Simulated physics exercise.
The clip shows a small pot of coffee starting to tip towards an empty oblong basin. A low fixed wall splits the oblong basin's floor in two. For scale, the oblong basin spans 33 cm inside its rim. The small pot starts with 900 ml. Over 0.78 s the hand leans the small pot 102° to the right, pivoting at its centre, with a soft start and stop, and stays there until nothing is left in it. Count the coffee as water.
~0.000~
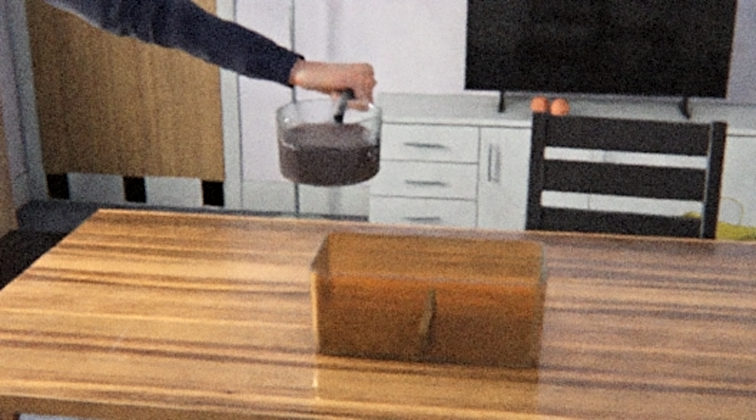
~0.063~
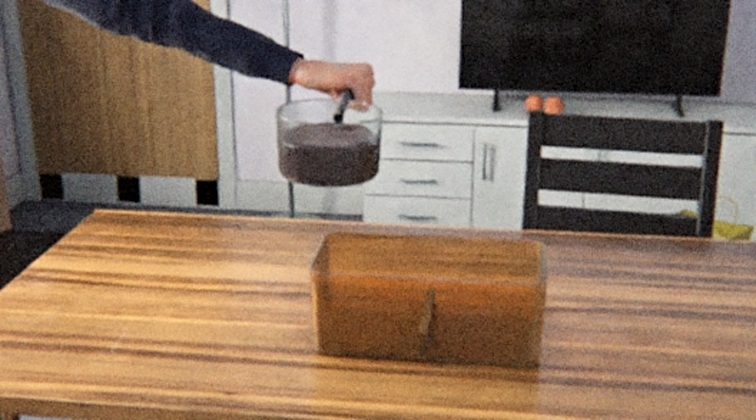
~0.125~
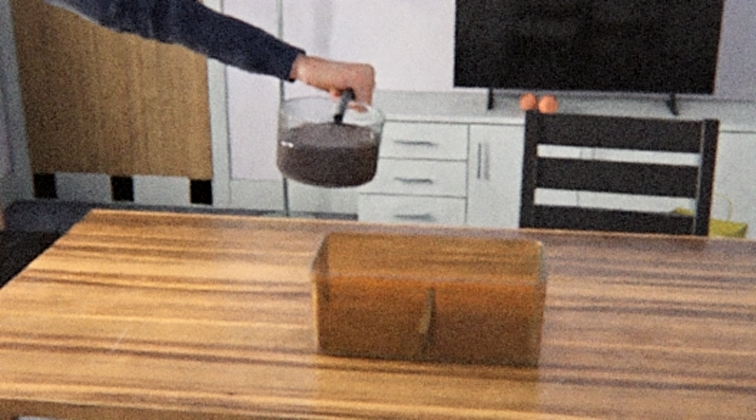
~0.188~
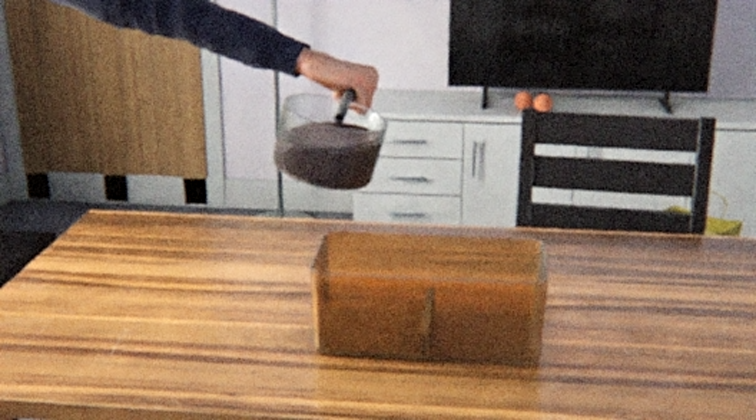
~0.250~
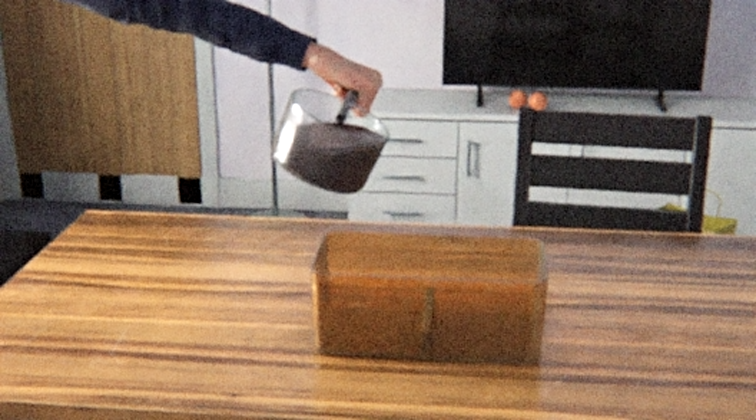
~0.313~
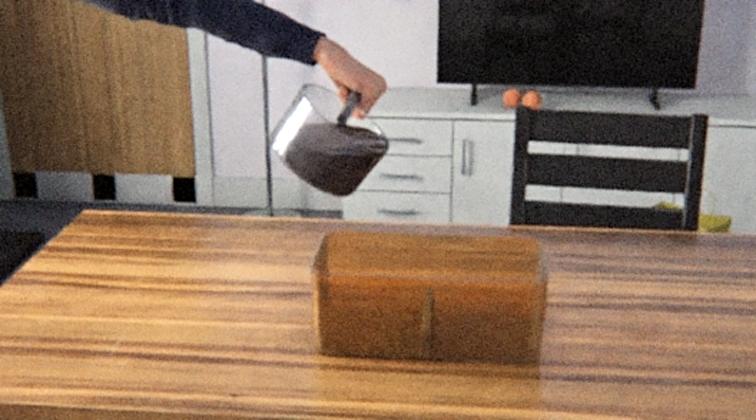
A living room is seen from slightly above a striped wooden table, with white drawers, a black television and a dark chair behind it. A dark-sleeved arm from the upper left holds a clear pot of dark brown coffee above and left of a see-through amber-brown oblong basin. The hand holds the pot nearly level, then tilts it rightward with gathering speed, while the camera drifts slightly, shifting the background left.
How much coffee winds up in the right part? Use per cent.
The far part has some 44 per cent.
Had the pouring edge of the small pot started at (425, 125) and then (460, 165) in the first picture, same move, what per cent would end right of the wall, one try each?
In turn about 90 and 90 per cent.
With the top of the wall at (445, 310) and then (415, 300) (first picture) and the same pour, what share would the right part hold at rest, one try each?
In turn about 10 and 70 per cent.
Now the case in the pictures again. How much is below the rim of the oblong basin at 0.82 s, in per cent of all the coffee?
Near 76 in a hundred.
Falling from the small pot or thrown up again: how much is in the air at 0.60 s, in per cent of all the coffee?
About 42 per cent.
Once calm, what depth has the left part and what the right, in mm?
Some 20 mm on the left and 16 mm on the right.
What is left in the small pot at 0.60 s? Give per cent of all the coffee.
Near 44 in a hundred.
After 0.60 s the tilt is 90° and 44 per cent is still to pour, 5 is left of the wall and 10 right of it.
After 0.82 s the tilt is 102° and 12 per cent is still to pour, 32 is left of the wall and 44 right of it.
After 1.04 s the tilt is 102° and 2 per cent is still to pour, 50 is left of the wall and 43 right of it.
After 1.28 s the tilt is 102° and 0 per cent is still to pour, 55 is left of the wall and 43 right of it.
In the end 55 per cent lies left of the wall, 44 right of it and 1 outside.
